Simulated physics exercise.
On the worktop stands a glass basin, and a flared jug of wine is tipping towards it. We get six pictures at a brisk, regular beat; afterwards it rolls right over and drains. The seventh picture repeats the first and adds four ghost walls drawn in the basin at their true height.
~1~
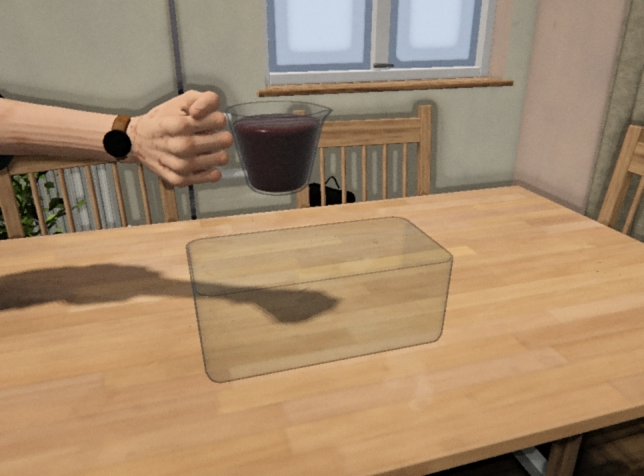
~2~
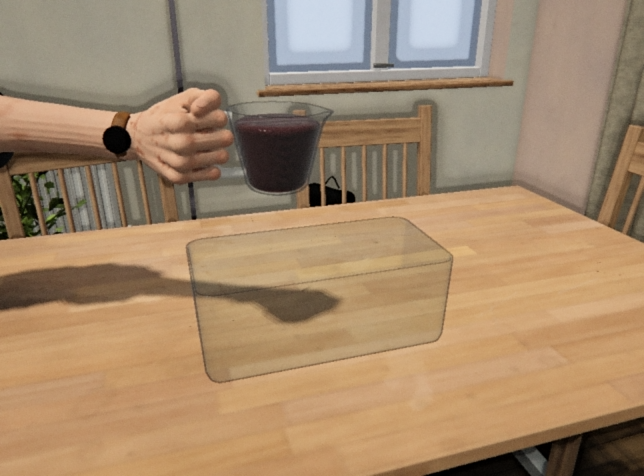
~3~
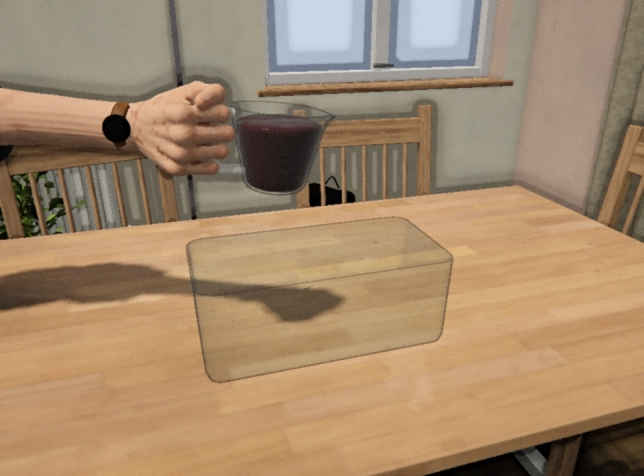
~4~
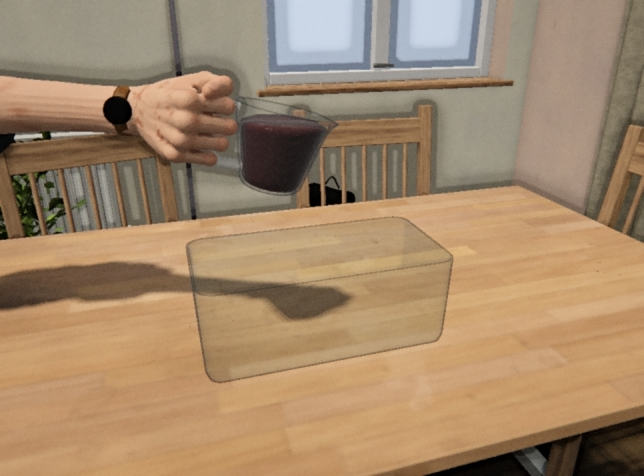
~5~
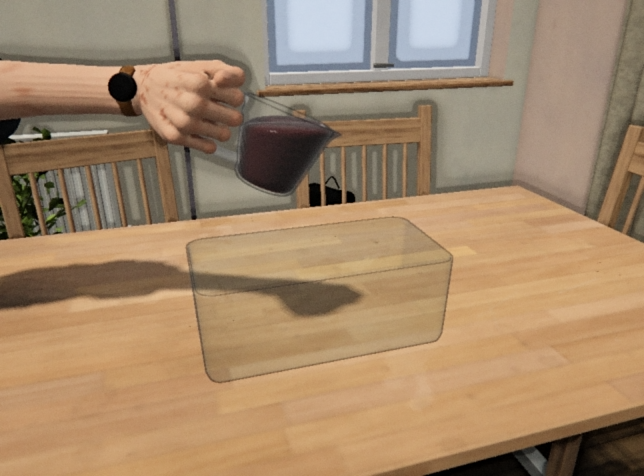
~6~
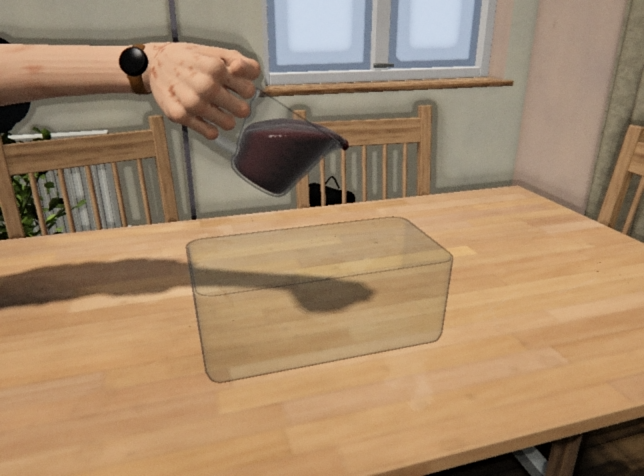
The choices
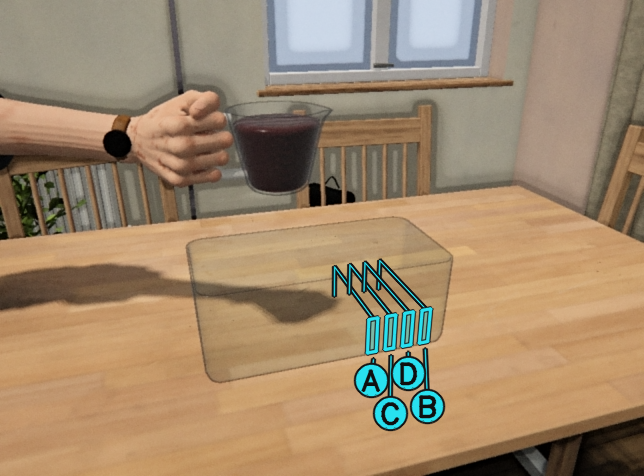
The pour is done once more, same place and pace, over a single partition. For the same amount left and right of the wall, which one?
Best: C.
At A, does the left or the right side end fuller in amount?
More ends on the right.
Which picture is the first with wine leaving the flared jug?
In picture 6.
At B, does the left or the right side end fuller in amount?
The left side.
On the marked copy, A at (373, 359); B at (425, 349); C at (391, 355); D at (408, 352).
For slot A, about 11 % ends left of the wall and 88 % right of it.
For slot B, about 95 % ends left of the wall and 4 % right of it.
For slot C, about 56 % ends left of the wall and 43 % right of it.
For slot D, about 87 % ends left of the wall and 11 % right of it.
